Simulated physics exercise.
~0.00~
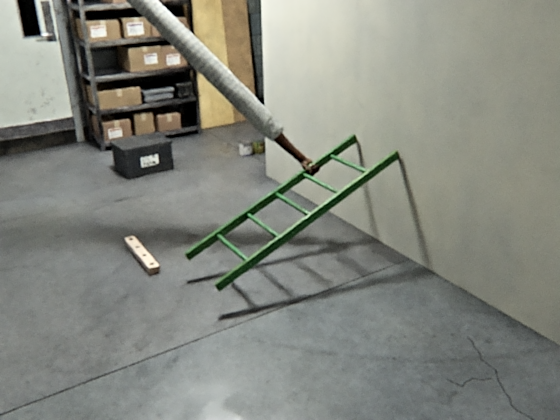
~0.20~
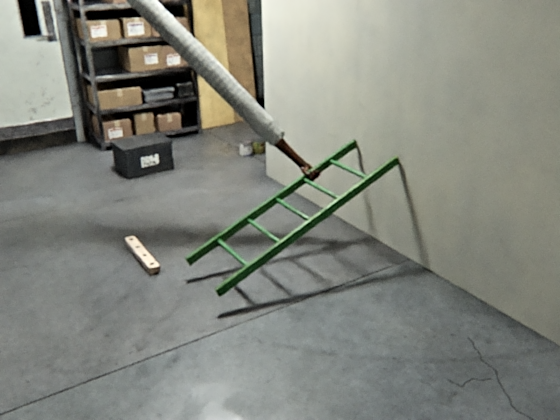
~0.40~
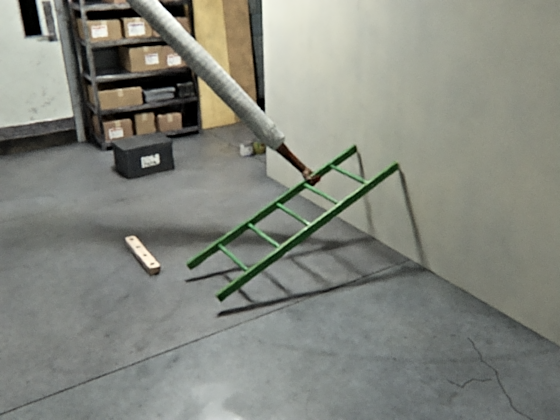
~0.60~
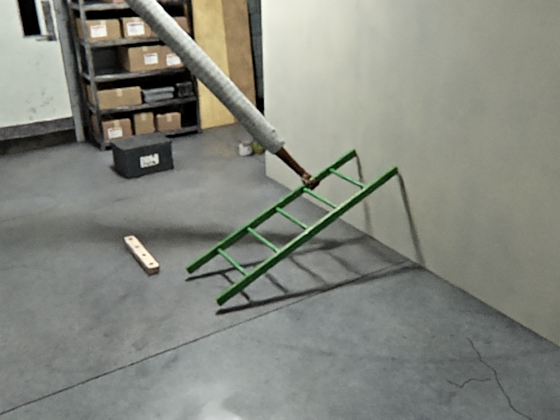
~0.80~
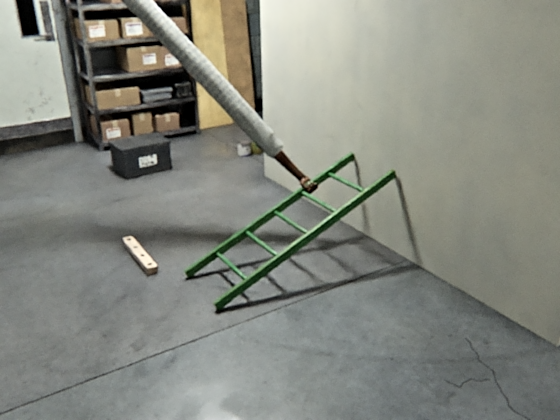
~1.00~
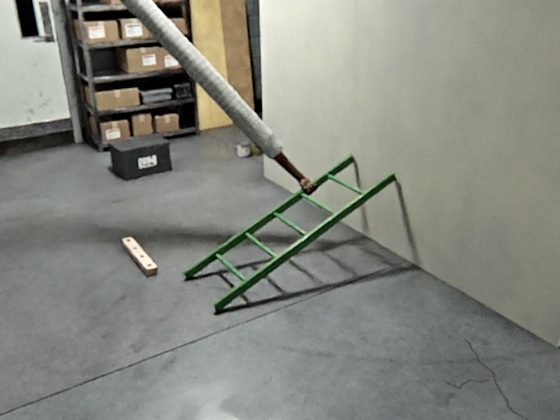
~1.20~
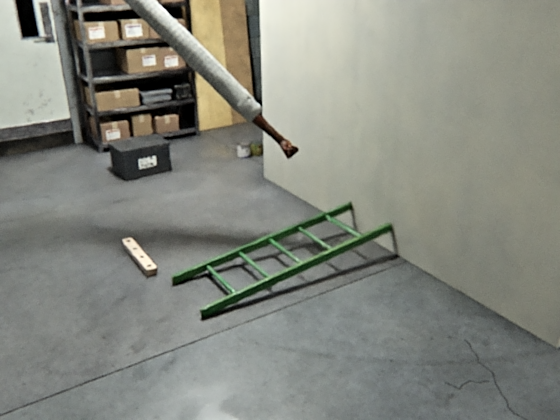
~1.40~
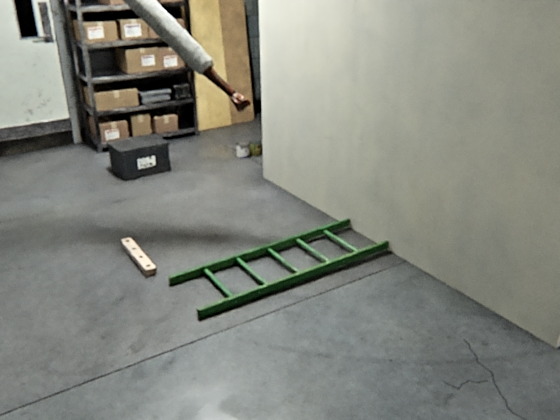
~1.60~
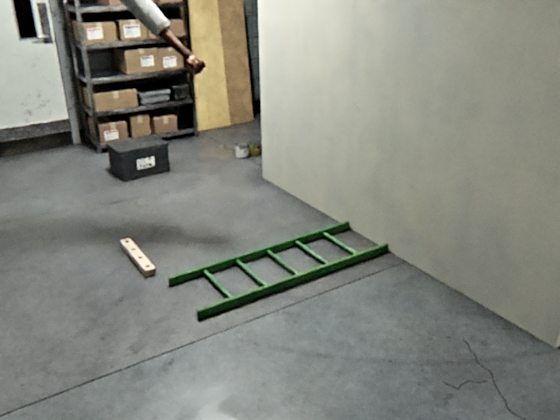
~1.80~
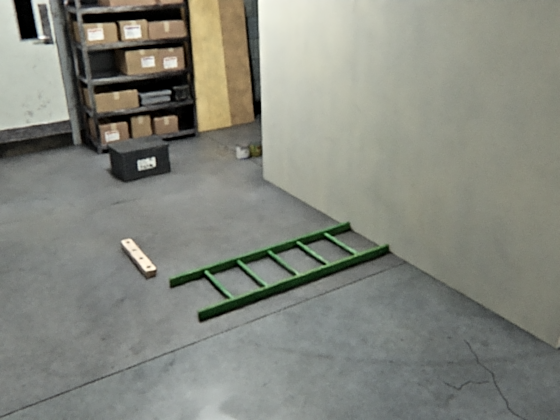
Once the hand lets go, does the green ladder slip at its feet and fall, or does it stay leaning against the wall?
The green ladder slips at its feet and drops down, ending up flat on the floor beside the wall.
